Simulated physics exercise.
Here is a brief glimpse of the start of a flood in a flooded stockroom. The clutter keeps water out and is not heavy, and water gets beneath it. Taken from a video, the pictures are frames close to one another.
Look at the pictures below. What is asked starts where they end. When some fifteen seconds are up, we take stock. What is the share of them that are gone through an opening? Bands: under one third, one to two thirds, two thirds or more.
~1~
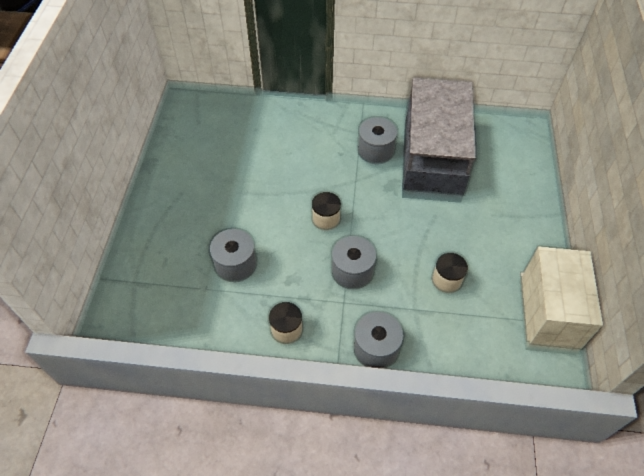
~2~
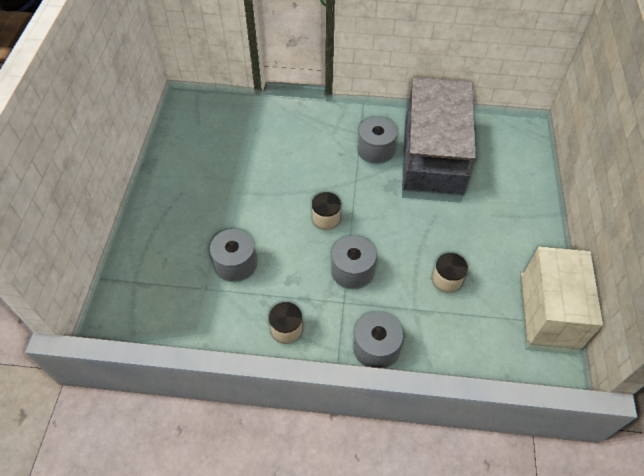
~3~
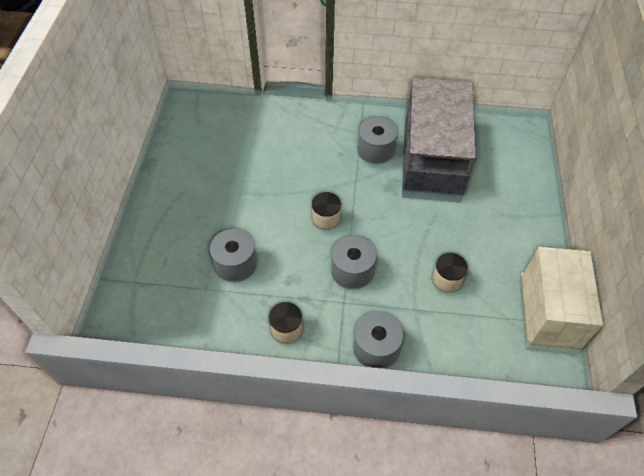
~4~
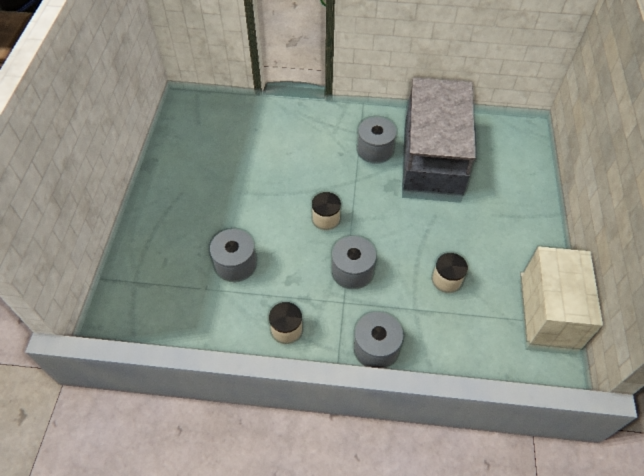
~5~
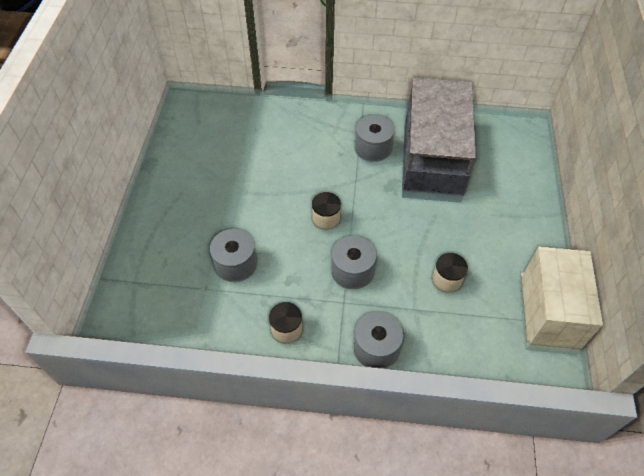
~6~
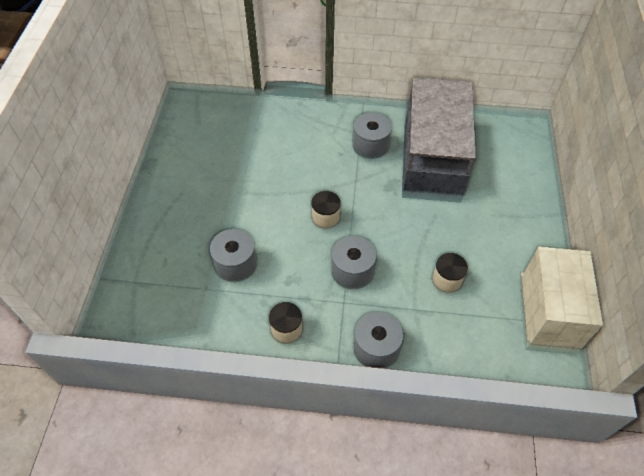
Under one third.
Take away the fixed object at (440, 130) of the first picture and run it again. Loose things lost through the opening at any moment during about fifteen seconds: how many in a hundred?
Share estimate: Around 10 %.
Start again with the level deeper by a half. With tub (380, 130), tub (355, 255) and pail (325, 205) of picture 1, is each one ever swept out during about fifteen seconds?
Okay, in order that's ends up outside, held inside, ends up outside.
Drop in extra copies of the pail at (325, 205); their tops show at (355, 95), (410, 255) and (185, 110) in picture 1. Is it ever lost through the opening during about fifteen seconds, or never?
The three, in sequence: Departs, remains behind and departs.
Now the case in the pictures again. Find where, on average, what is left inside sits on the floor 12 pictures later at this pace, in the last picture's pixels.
Near (320, 242).
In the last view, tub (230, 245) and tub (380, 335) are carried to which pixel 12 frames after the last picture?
The first top is close to (224, 221) and the second close to (354, 325).
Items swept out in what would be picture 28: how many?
1.
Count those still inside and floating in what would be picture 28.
The tally stands at 6.
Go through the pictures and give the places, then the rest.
The first frame shows a tub at (378, 131), afloat; a pail at (326, 204) floats; 0 of 7 have shifted.
The second frame shows a tub at (378, 131), afloat; a pail at (326, 204), afloat; 0 of 7 have shifted.
The third frame shows a tub at (378, 131), afloat; a pail at (326, 204), afloat; 0 of 7 have shifted.
The fourth frame shows a tub at (377, 131) floats; a pail at (326, 204), afloat; 0 of 7 have shifted.
The fifth frame shows a tub at (375, 129), afloat, close to its start; a pail at (326, 204), afloat; 1 of 7 have shifted.
The sixth frame shows a tub at (373, 126), afloat, close to its start; a pail at (326, 202) floats; 1 of 7 have shifted.
A moment on, 0 of 7 are out; 7 afloat.
Next, 0 of 7 are out; 7 afloat.
Later, 1 of 7 are out; 6 afloat.
In the end, 2 of 7 are out; 5 afloat.
